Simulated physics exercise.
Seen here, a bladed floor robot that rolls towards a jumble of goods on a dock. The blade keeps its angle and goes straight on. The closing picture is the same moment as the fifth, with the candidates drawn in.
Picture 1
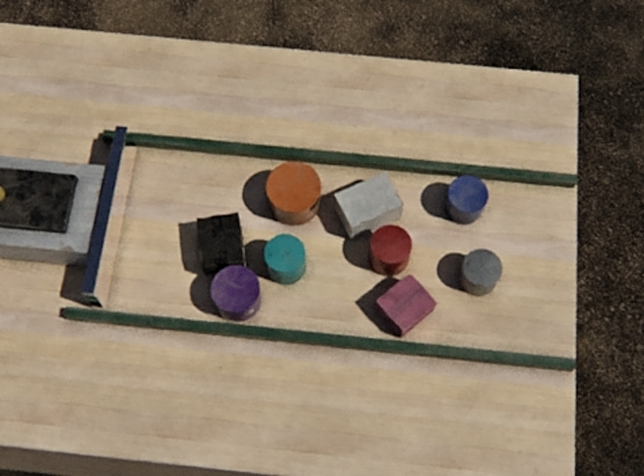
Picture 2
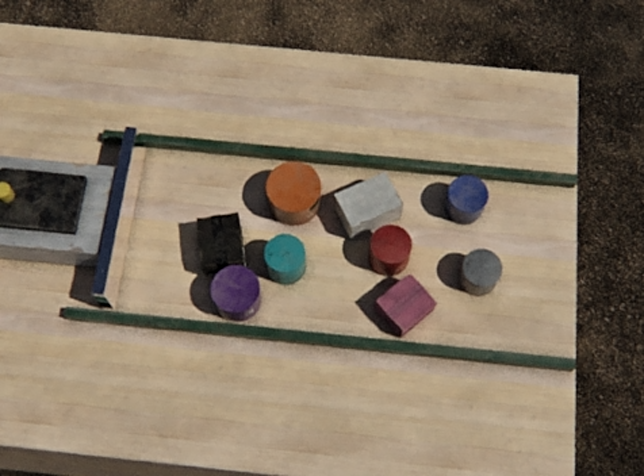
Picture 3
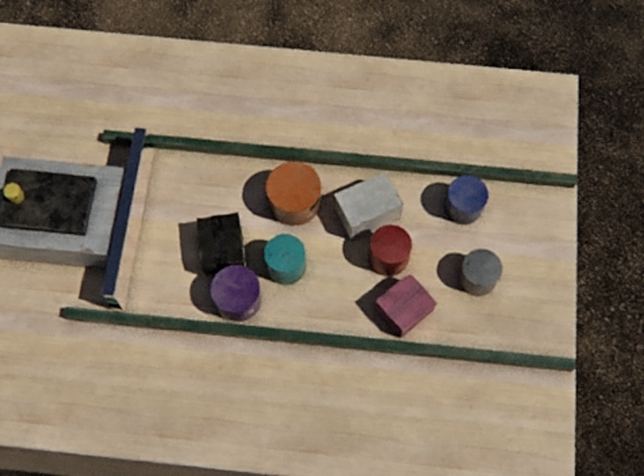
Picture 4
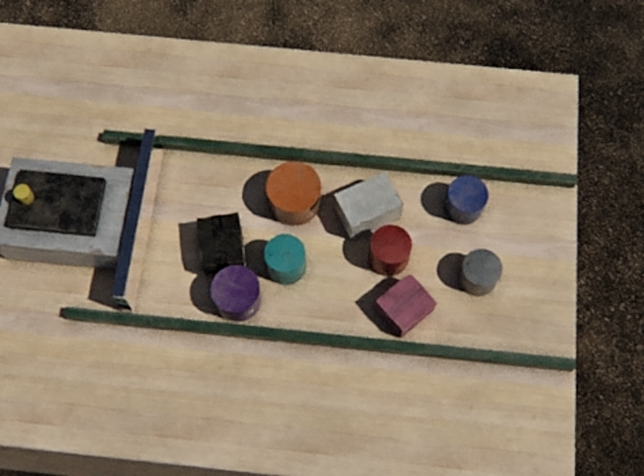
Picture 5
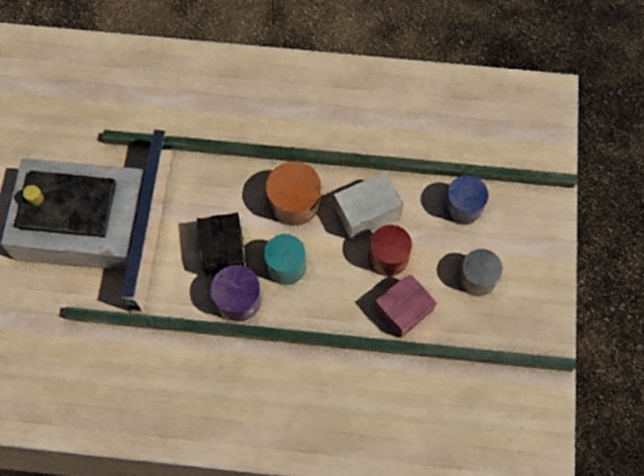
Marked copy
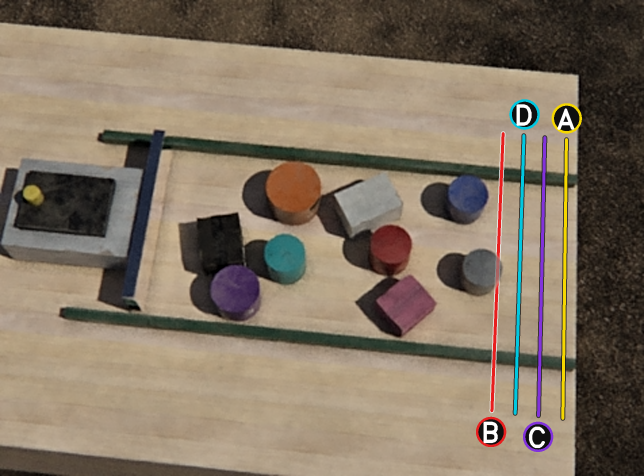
On a wooden dock, a bladed robot rolls slowly right towards scattered, motionless coloured goods.
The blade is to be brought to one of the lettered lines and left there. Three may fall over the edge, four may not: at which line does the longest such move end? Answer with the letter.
Line B.
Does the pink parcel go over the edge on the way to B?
By then, no.
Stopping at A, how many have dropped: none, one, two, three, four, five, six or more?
By then, six or more.
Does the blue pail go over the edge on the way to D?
Yes.
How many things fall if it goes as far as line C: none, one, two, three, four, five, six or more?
By then, six or more.
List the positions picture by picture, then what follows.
Orange pail (294, 194); black parcel (222, 245); pink parcel (405, 305), in the first picture.
Robot (44, 201); blue pail (466, 200), in the second picture.
Robot (54, 202); grey canister (480, 273), in the third picture.
Robot (64, 203); turquoise canister (286, 260), in the fourth picture.
Robot (73, 204); orange pail (294, 194); black parcel (222, 245); pink parcel (405, 305), in the fifth picture.
On the marked copy, A at (565, 271); B at (498, 264); C at (542, 269); D at (520, 267).
With B. Early on, robot (200, 216); purple pail (295, 300); orange pail (312, 196).
Further on, robot (328, 229); blue pail (541, 207); grey canister (501, 272).
At the end, robot (428, 238); grey canister over the edge; blue pail over the edge; three fallen.
As for the rest, A drops nine; C drops six; D drops six.
